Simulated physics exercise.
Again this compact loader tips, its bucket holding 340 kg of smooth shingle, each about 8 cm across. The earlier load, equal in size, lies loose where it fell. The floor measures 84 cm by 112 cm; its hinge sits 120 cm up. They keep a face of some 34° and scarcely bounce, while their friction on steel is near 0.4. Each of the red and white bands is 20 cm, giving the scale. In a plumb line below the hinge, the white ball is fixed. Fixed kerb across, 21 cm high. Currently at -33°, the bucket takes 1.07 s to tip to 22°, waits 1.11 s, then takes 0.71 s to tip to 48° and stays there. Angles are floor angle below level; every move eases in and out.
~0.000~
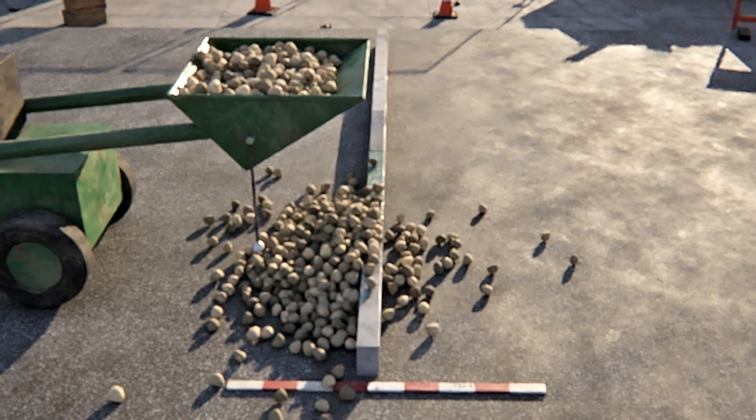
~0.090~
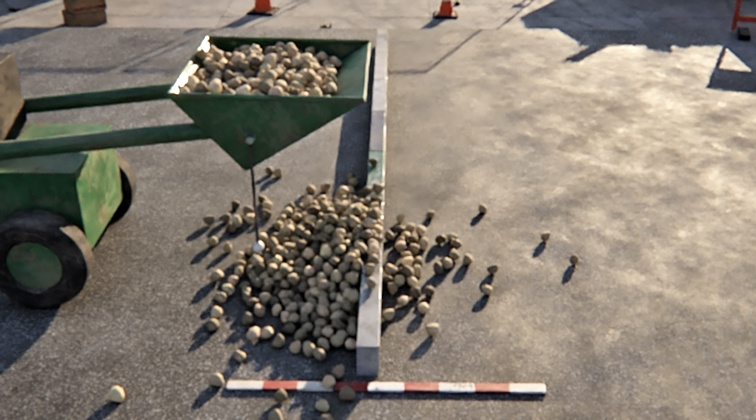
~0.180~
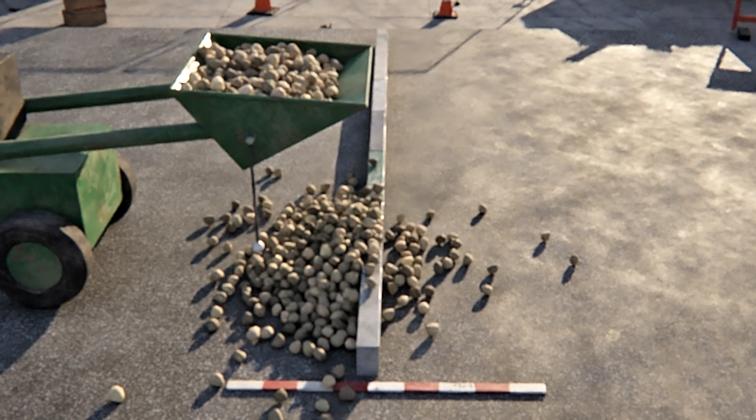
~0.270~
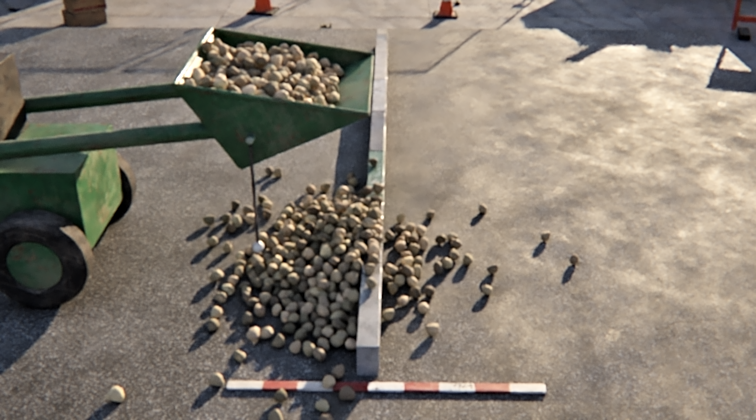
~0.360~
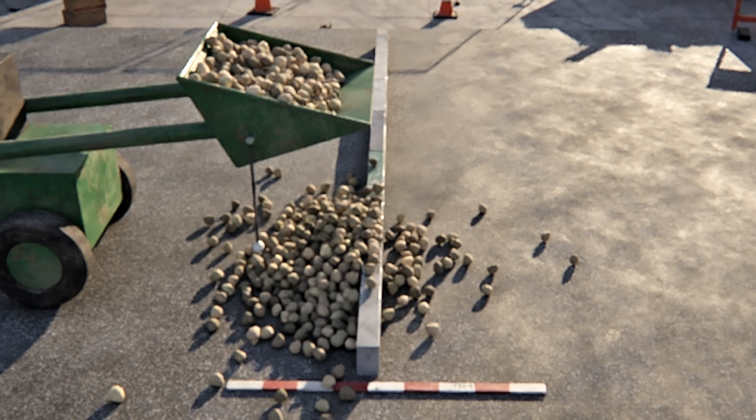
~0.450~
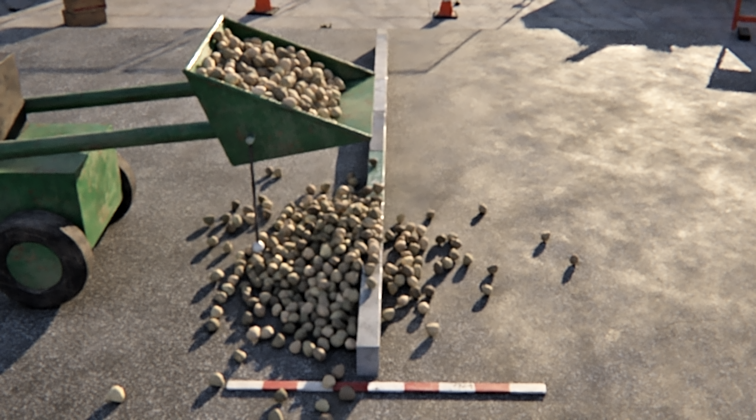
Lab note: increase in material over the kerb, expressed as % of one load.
Increase: 100 %.
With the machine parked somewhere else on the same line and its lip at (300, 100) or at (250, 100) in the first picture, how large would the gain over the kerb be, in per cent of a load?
Roughly 50 per cent, then 5 per cent.
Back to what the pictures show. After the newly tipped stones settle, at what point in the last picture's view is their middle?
Middle: Approx. (442, 253) px.
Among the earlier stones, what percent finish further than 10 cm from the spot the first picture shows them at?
About 5 per cent.
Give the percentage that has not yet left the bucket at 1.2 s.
90 % still inside.
After 0.8 s the floor is at 13°; in per cent of one load, 100 in the bucket, 92 on this side of the kerb, 8 over the kerb; the foremost stones are at (495, 252).
After 1.2 s the floor is at 22°; in per cent of one load, 88 in the bucket, 102 on this side of the kerb, 10 over the kerb; the foremost stones are at (495, 252).
After 3.3 s the floor is at 48°; in per cent of one load, 0 in the bucket, 92 on this side of the kerb, 108 over the kerb; the foremost stones are at (641, 280).
After 5.9 s the floor is at 48°; in per cent of one load, 0 in the bucket, 92 on this side of the kerb, 108 over the kerb; the foremost stones are at (641, 280). Net gain over the kerb, 100.
